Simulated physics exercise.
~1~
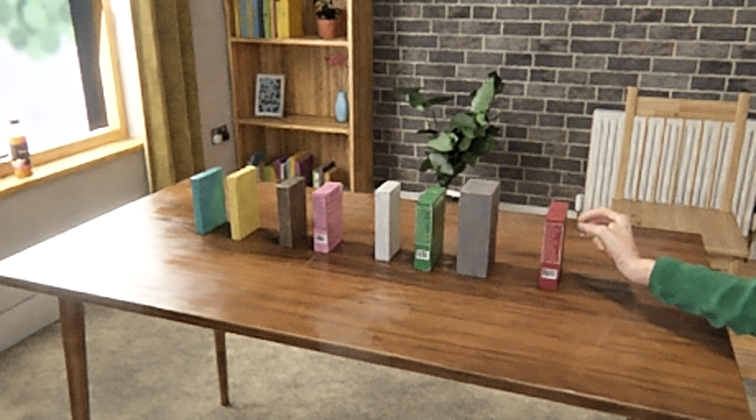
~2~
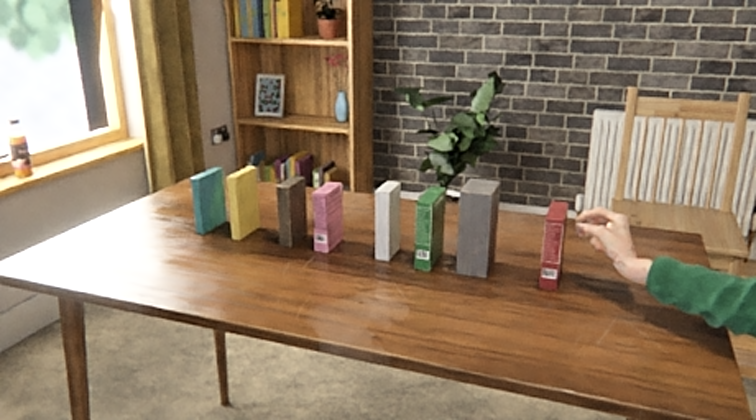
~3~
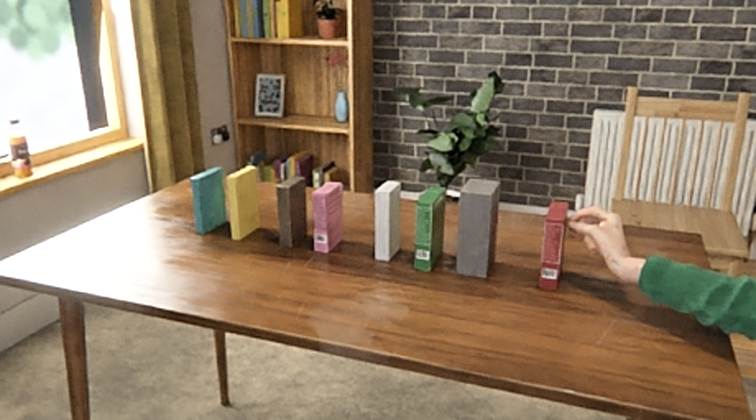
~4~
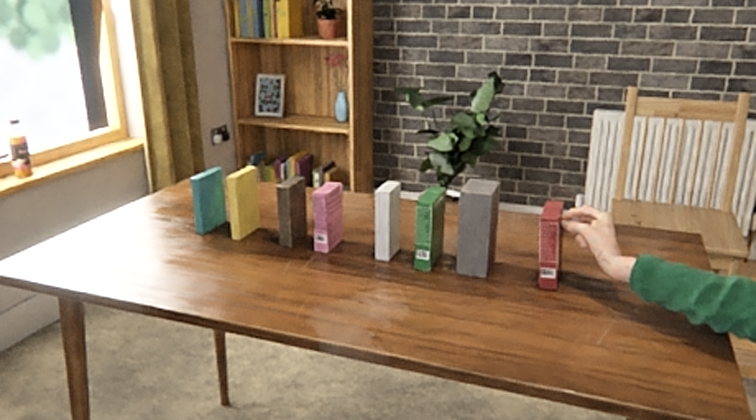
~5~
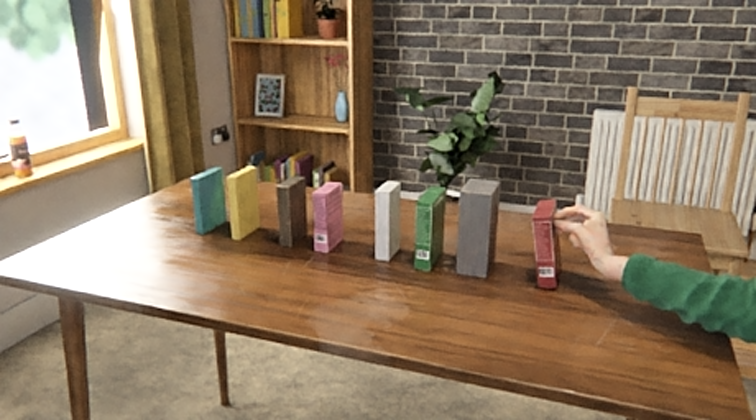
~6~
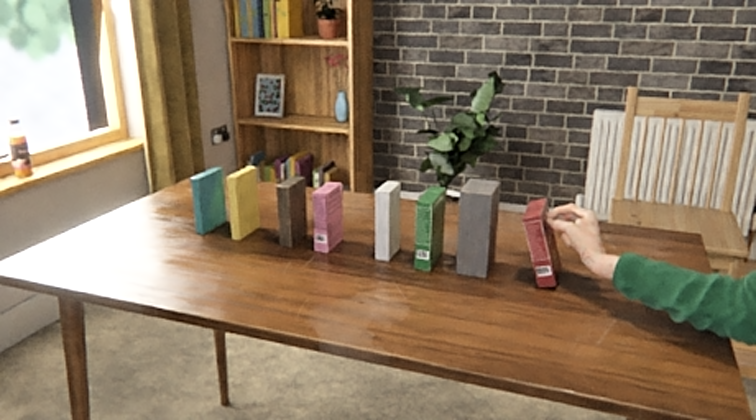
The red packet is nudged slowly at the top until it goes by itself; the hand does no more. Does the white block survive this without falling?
Yes: Up.
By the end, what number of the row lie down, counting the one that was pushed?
That makes 1 altogether.
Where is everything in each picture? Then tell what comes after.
In the first frame, white block (388, 221); black board (293, 211).
In the second frame, pink packet (328, 217); grey block (478, 228).
In the third frame, green packet (430, 228); black board (293, 211).
In the fourth frame, red packet 4° over; yellow board (244, 203); pink packet (328, 217).
In the fifth frame, red packet 10° over; grey block (478, 227); green packet (430, 228).
In the sixth frame, red packet 17° over; white block (388, 221); black board (293, 211).
Then, 0.20 s later than the last frame, red packet 46° over.
Then, 0.50 s later than the last frame, red packet 90° over.
Then, 2.10 s later than the last frame, white block resting near (388, 221).
When it is over, all 6 as before. End places, in pixels of the last picture, white block near (388, 221).
